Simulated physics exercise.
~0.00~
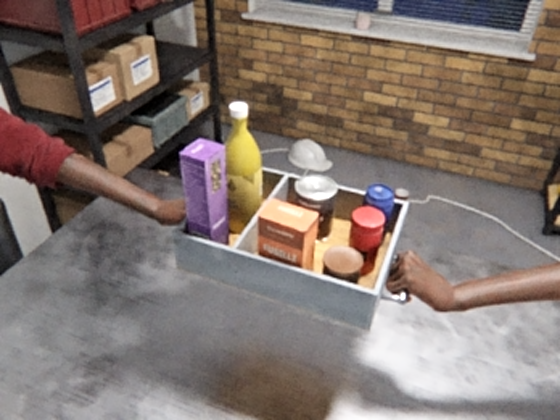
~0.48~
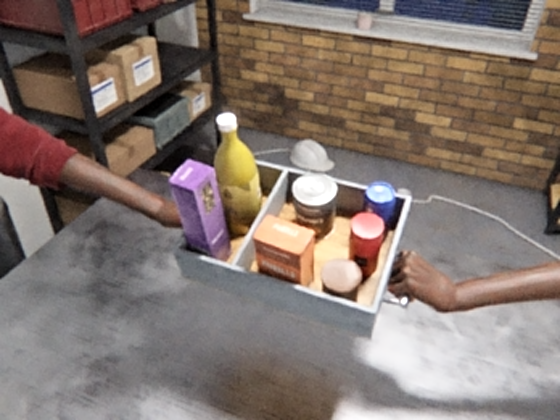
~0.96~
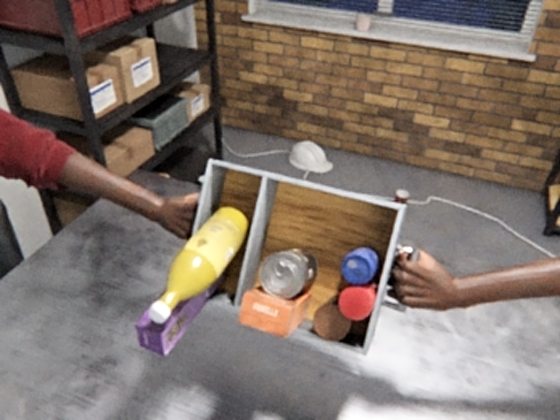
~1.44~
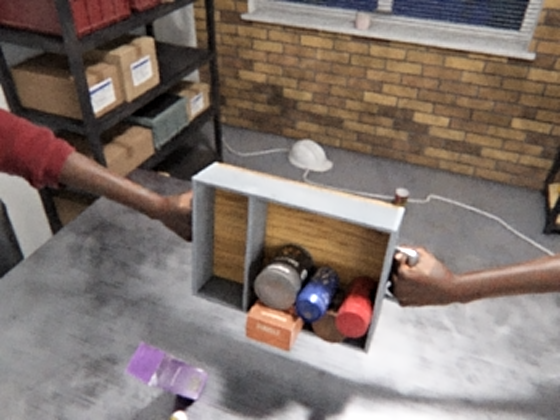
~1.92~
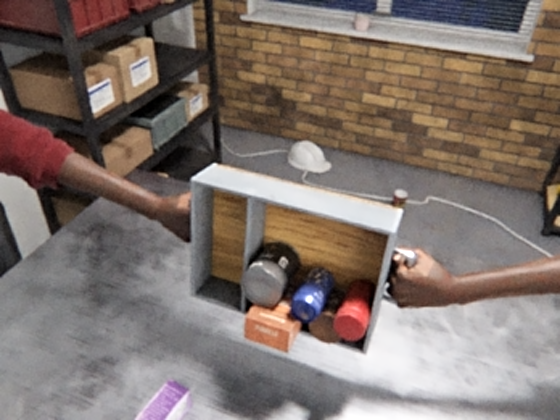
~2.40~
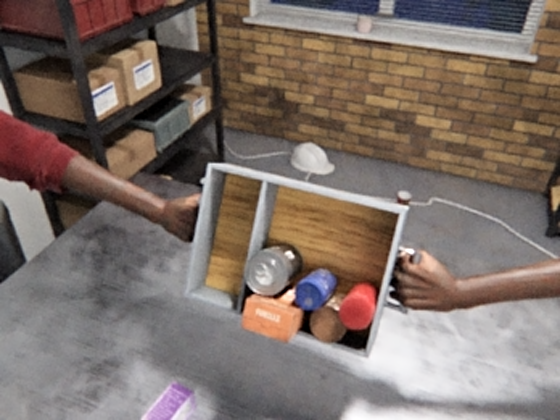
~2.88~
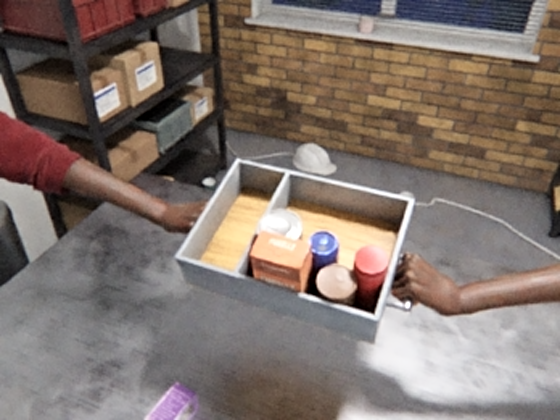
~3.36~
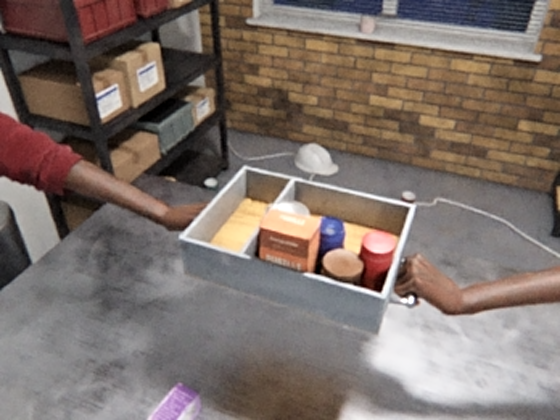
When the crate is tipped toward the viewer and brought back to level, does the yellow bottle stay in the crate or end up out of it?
The yellow bottle ends up out of the crate. It tips over the near side as the crate is tilted and is no longer inside when the crate is level again.
The clip shows two hands tipping a grey divided crate steeply toward the viewer, so the yellow bottle and purple carton tumble out while the jars, tins and orange packet slide but stay inside, before the crate is swung back to level.
